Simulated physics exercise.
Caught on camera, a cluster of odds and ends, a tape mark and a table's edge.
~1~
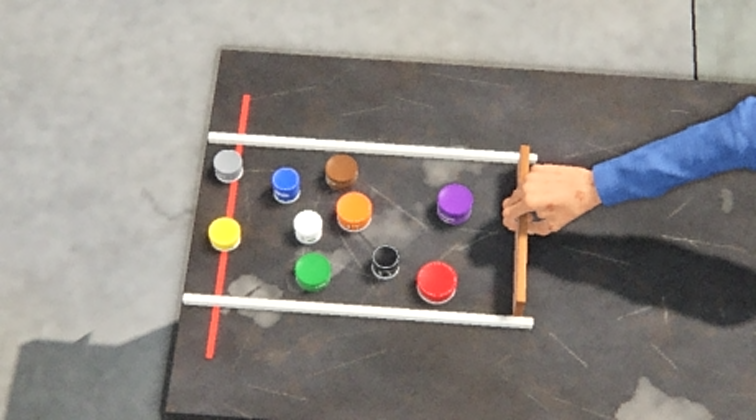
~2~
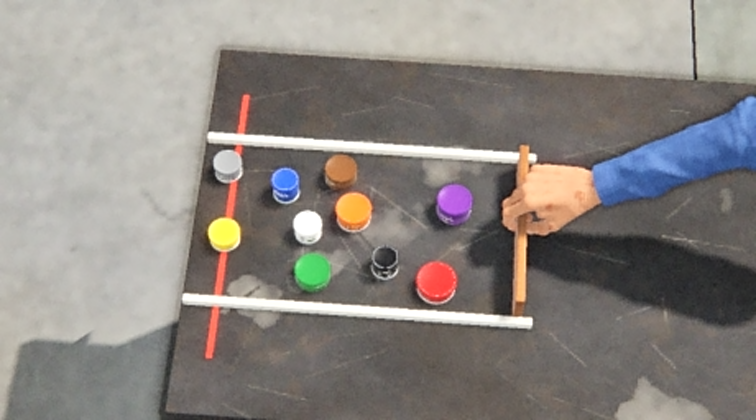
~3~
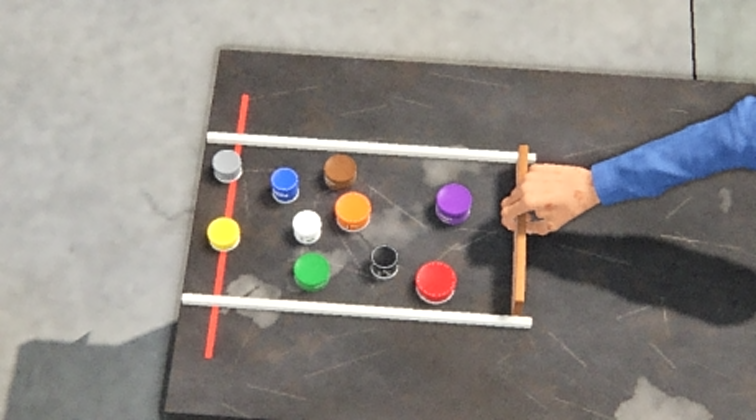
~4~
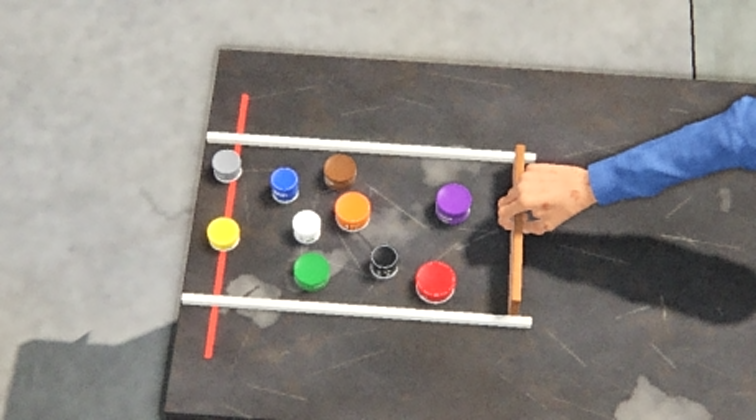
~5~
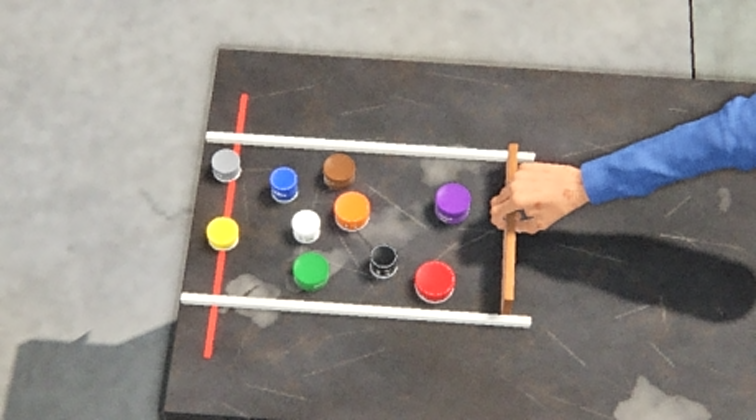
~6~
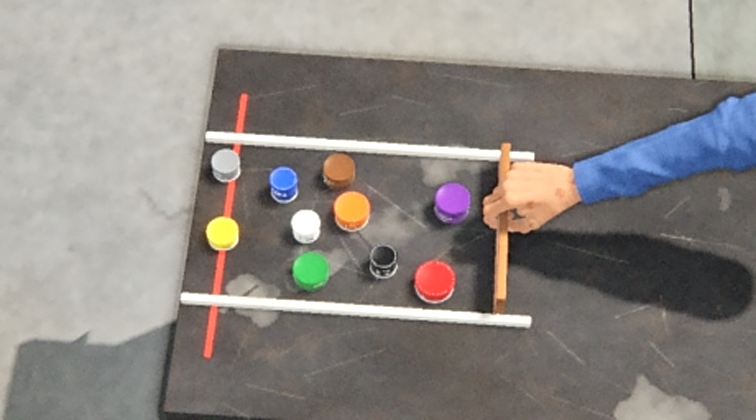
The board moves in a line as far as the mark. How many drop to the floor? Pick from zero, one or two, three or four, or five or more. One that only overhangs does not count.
In the end the number that fall off is five or more.
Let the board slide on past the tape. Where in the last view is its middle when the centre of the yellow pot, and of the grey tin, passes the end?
About (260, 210), and (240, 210) for the other.
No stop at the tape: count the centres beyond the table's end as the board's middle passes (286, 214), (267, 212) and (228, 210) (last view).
The counts: 0, 0 and 5.
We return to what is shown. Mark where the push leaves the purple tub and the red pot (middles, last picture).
First (214, 182), then (199, 272).
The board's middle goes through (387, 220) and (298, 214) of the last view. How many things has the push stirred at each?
4 and 8.
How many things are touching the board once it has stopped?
That makes 5.
Soon after, none off yet; grey tin at rest near (226, 166); yellow pot at rest near (223, 234); blue pot at rest near (284, 185).
Then, none off yet; grey tin at rest near (226, 166); yellow pot at rest near (223, 234); blue pot moved a little near (273, 184).
At rest, the number that fall off is five or more; fallen, green tub, white tin, blue pot, yellow pot and grey tin.
